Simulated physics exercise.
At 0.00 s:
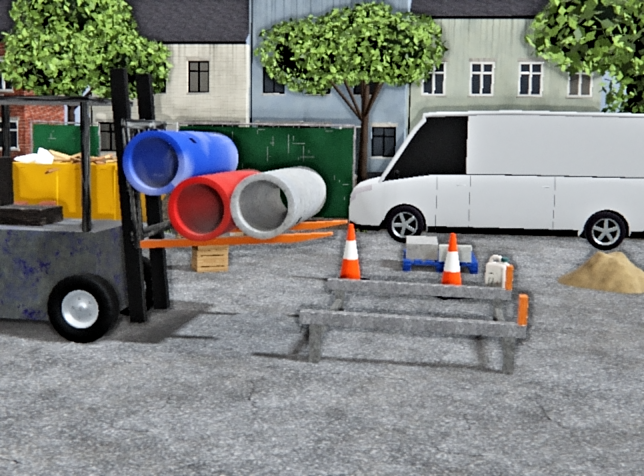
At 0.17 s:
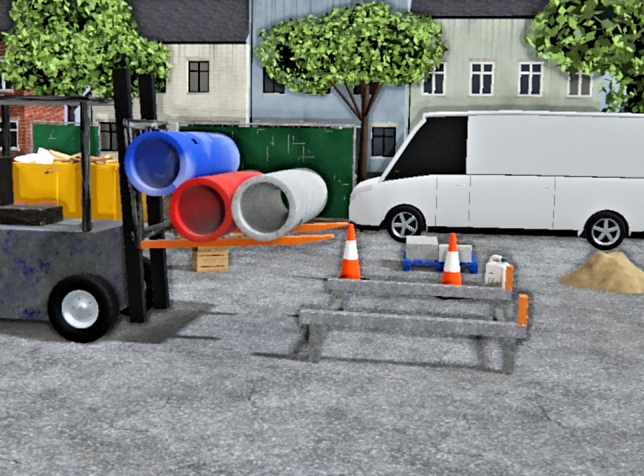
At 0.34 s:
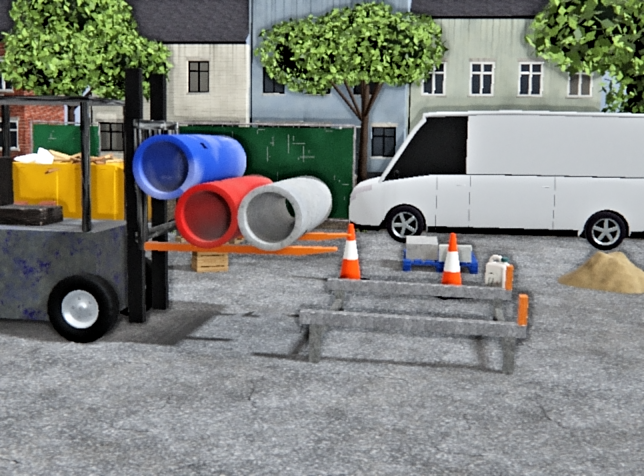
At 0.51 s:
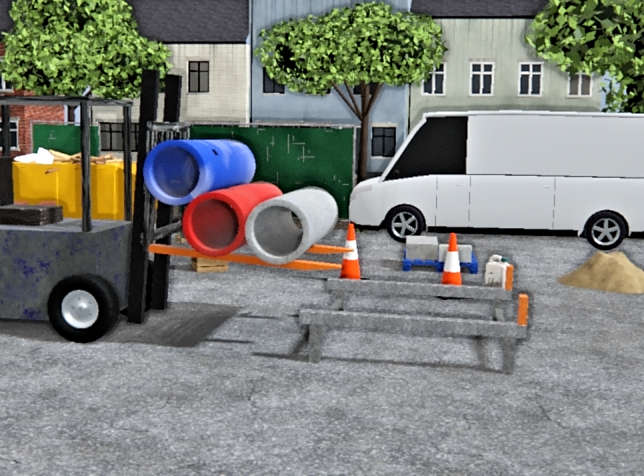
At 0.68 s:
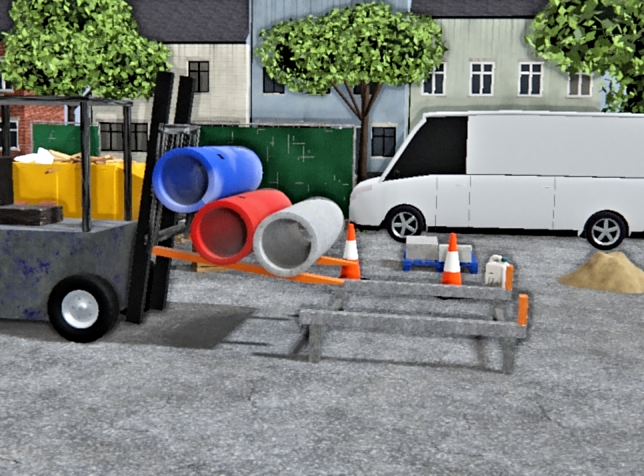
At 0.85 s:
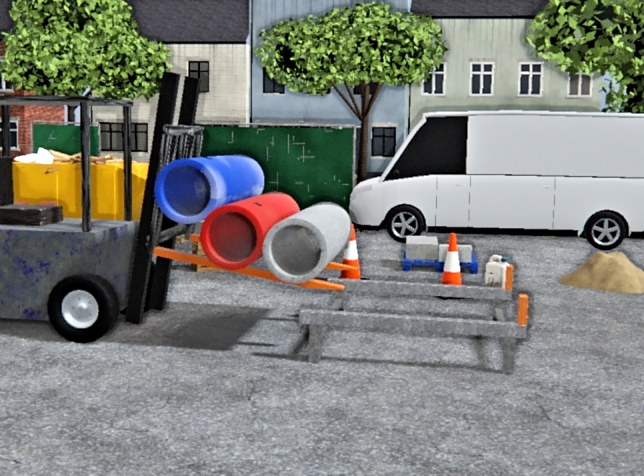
Three large pipes shift gradually rightward and downward as a forklift tilts its forks forward.
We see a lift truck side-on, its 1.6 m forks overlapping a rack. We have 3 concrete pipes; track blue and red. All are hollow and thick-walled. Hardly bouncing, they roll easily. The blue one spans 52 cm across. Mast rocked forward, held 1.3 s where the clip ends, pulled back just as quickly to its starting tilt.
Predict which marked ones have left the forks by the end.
Prediction: Blue does, red does.
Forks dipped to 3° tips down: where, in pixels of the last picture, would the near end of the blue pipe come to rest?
It would finish close to (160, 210) in the last picture.
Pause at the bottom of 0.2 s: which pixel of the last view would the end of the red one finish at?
I'd put it somewhere near (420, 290).
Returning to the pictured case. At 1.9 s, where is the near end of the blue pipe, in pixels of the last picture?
At about (209, 234).
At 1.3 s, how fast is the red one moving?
0.8 m/s, roughly.
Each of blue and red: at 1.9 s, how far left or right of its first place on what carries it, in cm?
Rightward shift: Blue 25 cm, red 100 cm.
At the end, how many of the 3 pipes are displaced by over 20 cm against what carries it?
The answer comes to 3.
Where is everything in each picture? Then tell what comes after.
Blue (152, 163), red (198, 210); forks 4° tips up; tips at (329, 234); 2 of the 3 lie directly on the forks, in the first picture.
Blue (154, 164), red (199, 211); forks 4° tips up, in the second picture.
Blue (162, 167), red (205, 217); forks level, in the third picture.
Blue (173, 173), red (213, 225); forks 4° tips down; tips at (337, 267), in the fourth picture.
Blue (182, 181), red (221, 233); forks 8° tips down, in the fifth picture.
Blue (185, 192), red (231, 238); forks 10° tips down, in the sixth picture.
Then, 1.3 s in, blue is on the forks, 135 cm from the tips, rolling right; red is on the forks, 65 cm from the tips, rolling right; 0 of 3 have left the forks.
Then, 1.9 s in, blue is on the forks, 110 cm from the tips, rolling right; red is on the forks, 5 cm from the tips, rolling right; 1 of 3 has left the forks.
Then, 2.4 s in, blue is on the forks, 65 cm from the tips, rolling right; red is on the rack, 90 cm from the rack's far end, rolling right; 2 of 3 have left the forks.
Then, 3.1 s in, blue is on the rack, 145 cm from the rack's far end, rolling right; red is on the rack, 85 cm from the rack's far end; 3 of 3 have left the forks.
In the end (4.9 s), blue is on the rack, 180 cm from the rack's far end; red is on the rack, 85 cm from the rack's far end; 3 of 3 have left the forks.
